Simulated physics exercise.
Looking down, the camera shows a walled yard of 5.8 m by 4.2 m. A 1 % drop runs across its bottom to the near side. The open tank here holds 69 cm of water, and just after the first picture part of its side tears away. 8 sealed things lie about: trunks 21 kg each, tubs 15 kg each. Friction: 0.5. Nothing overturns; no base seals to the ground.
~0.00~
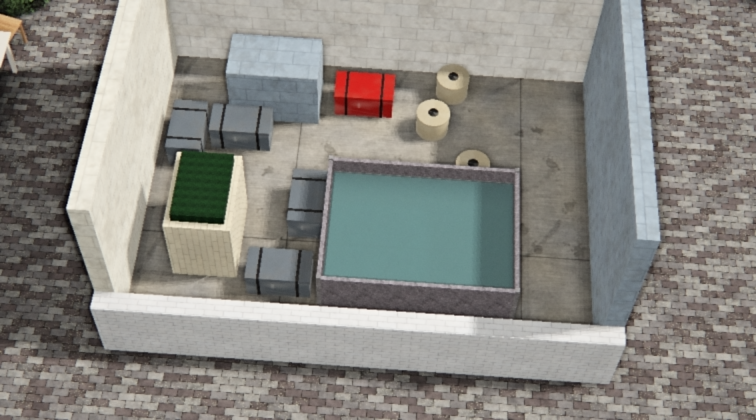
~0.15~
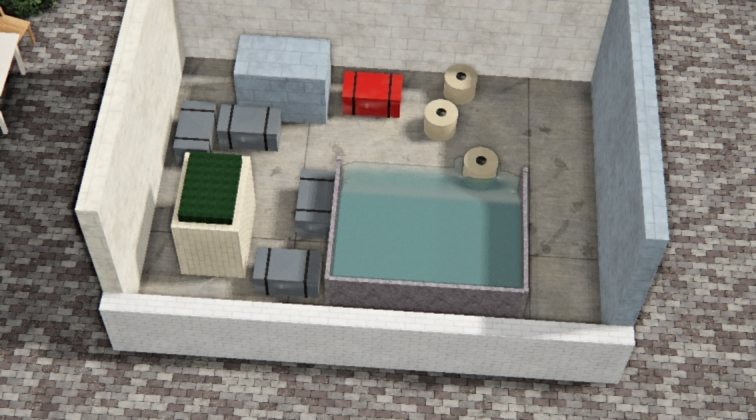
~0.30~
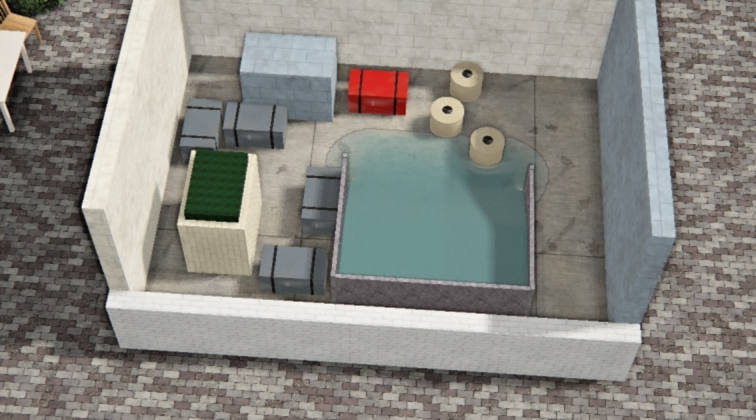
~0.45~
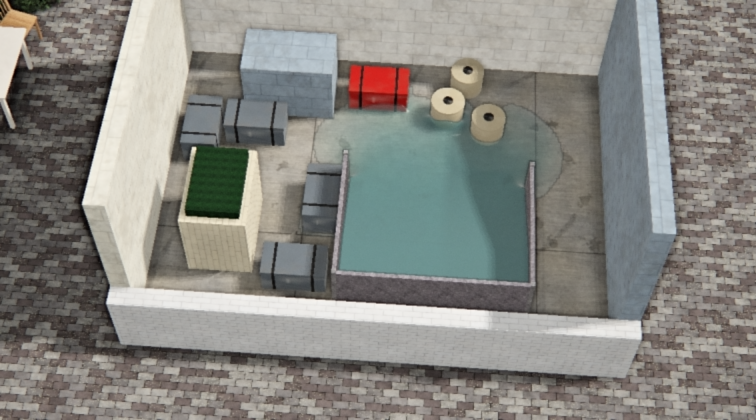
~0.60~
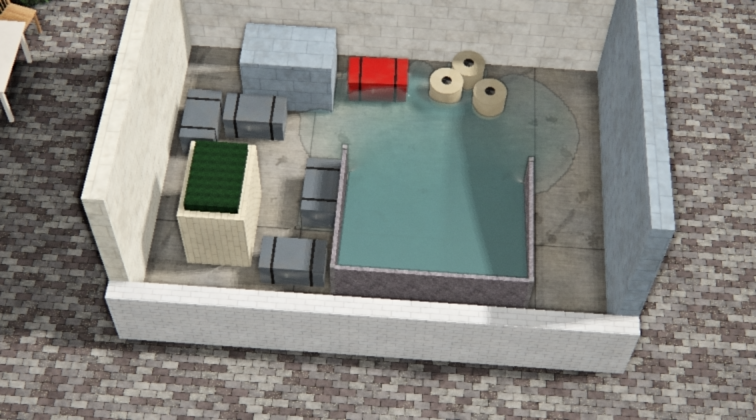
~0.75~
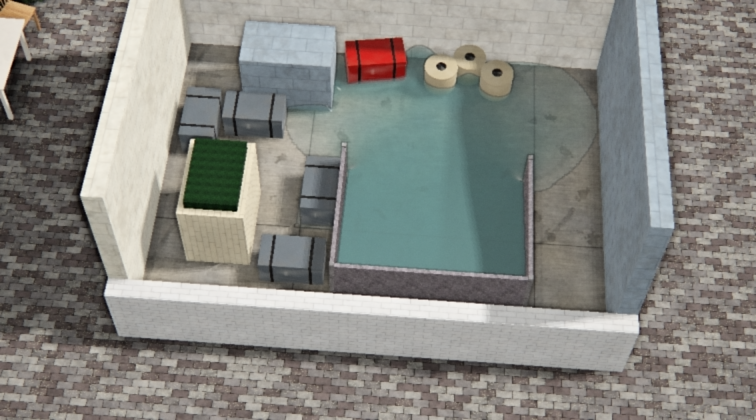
Water poured out of the far side of an open tank in a walled yard and spread across the floor, pushing three round tubs together toward the back wall, then shifting the red trunk.
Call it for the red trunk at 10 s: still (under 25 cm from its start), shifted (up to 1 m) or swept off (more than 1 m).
Shifted.
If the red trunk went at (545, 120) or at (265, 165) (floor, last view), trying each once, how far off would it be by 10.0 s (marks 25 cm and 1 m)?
One try each gives this: It wanders off a long way, then it goes a little way.
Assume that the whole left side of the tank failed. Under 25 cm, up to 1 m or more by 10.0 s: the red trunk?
From there, the red trunk gets swept far.
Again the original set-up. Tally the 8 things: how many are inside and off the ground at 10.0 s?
Count: 7.
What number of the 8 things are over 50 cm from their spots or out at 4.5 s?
It comes to 6.
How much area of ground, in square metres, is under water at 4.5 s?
Roughly 22 m2.
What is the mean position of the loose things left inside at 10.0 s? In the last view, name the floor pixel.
Centred roughly on (346, 183).
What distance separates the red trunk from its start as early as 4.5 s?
Around 50 centimetres.
After 2.0 s the red trunk is near (365, 36), 0.5 m from its start, afloat; 4 afloat.
After 4.5 s the red trunk is near (365, 47), 0.5 m from its start, aground; 7 afloat.
After 7.0 s the red trunk is near (365, 48), 0.5 m from its start, afloat; 8 afloat.
After 10.0 s the red trunk is near (365, 46), 0.4 m from its start, afloat; 7 afloat.
